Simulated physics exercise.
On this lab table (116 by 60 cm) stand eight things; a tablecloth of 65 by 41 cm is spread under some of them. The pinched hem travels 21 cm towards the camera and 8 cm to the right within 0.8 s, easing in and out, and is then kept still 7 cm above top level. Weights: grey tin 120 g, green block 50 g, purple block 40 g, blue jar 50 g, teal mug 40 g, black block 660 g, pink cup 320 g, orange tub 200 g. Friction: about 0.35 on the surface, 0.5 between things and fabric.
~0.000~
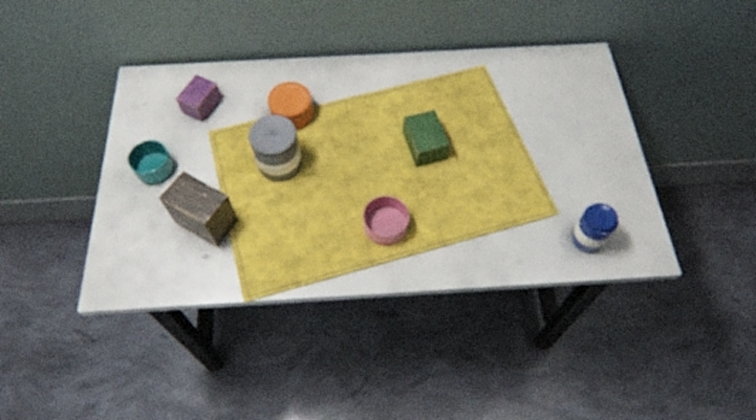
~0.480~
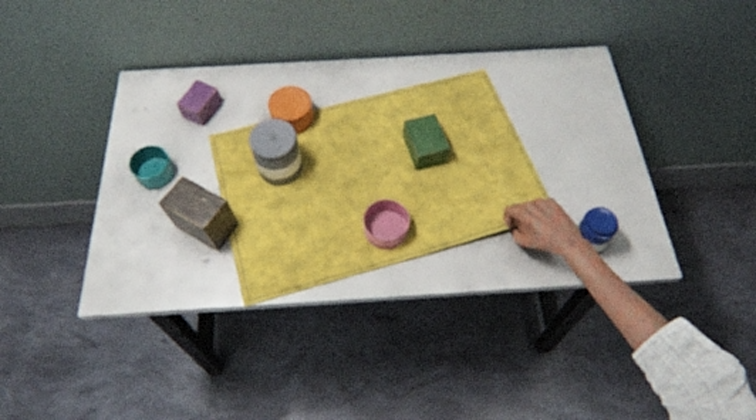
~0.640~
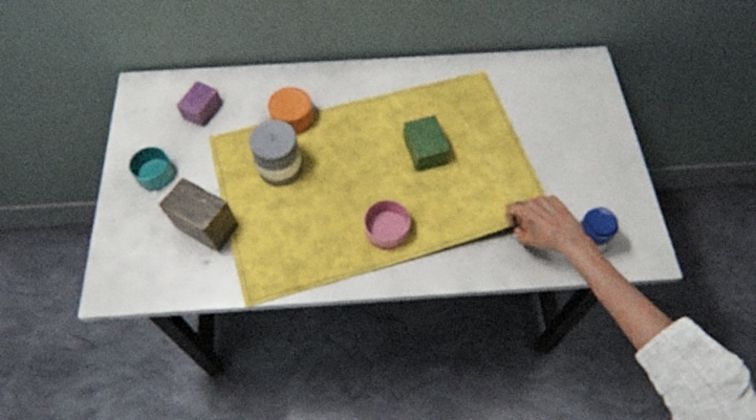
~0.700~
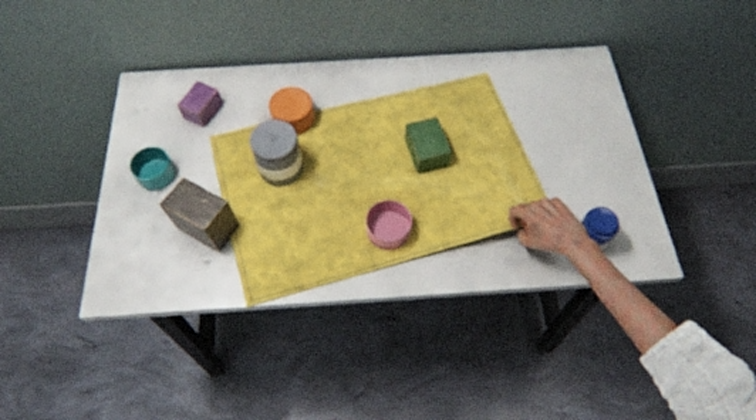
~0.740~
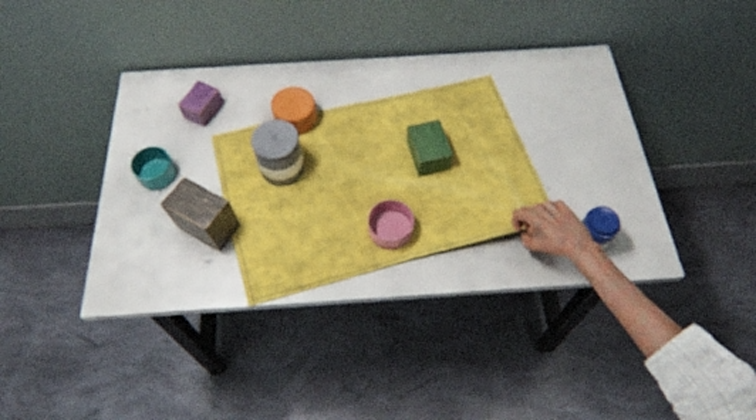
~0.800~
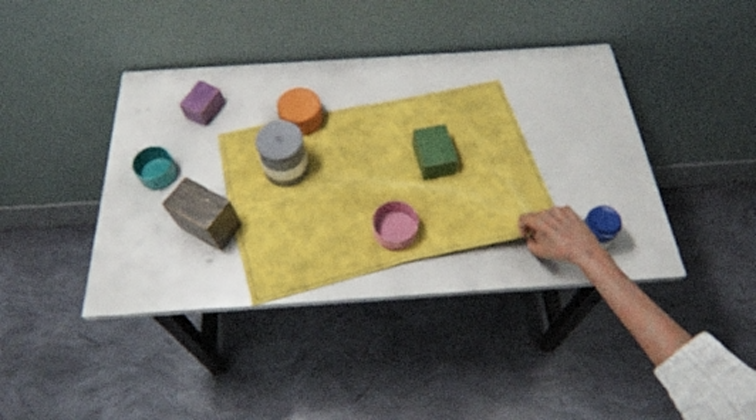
On a white table, a hand pinches a yellow cloth and drags it slightly right.
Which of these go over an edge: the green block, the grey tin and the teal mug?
The green block keeps to the top, the grey tin keeps to the top, the teal mug stays on.
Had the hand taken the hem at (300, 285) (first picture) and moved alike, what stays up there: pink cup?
Then: Pink cup drops off.
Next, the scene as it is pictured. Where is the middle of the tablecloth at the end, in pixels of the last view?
Around (471, 236).
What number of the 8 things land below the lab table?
That makes 1.
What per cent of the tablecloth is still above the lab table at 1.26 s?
About 85 per cent.
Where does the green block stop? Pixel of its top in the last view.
At about (532, 207).
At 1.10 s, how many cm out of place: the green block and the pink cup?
Green block 15 cm, pink cup 10 cm.
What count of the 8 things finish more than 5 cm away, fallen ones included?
4 of them.
By 1.0 s, 100 % of the tablecloth is still over the top; green block 9 cm off its start, grey tin 6 cm off its start, orange tub 8 cm off its start.
By 1.1 s, 95 % of the tablecloth is still over the top; green block 15 cm off its start, grey tin 11 cm off its start, orange tub 14 cm off its start.
By 1.3 s, 85 % of the tablecloth is still over the top; green block 22 cm off its start at (509, 199), grey tin 16 cm off its start at (351, 162), orange tub 20 cm off its start at (380, 127).
By 1.4 s, 80 % of the tablecloth is still over the top; green block 24 cm off its start, grey tin 18 cm off its start, orange tub 23 cm off its start.
By 3.0 s, 75 % of the tablecloth is still over the top; green block 26 cm off its start at (532, 207), grey tin 22 cm off its start at (372, 181), teal mug 0 cm off its start at (151, 162), pink cup over the edge.
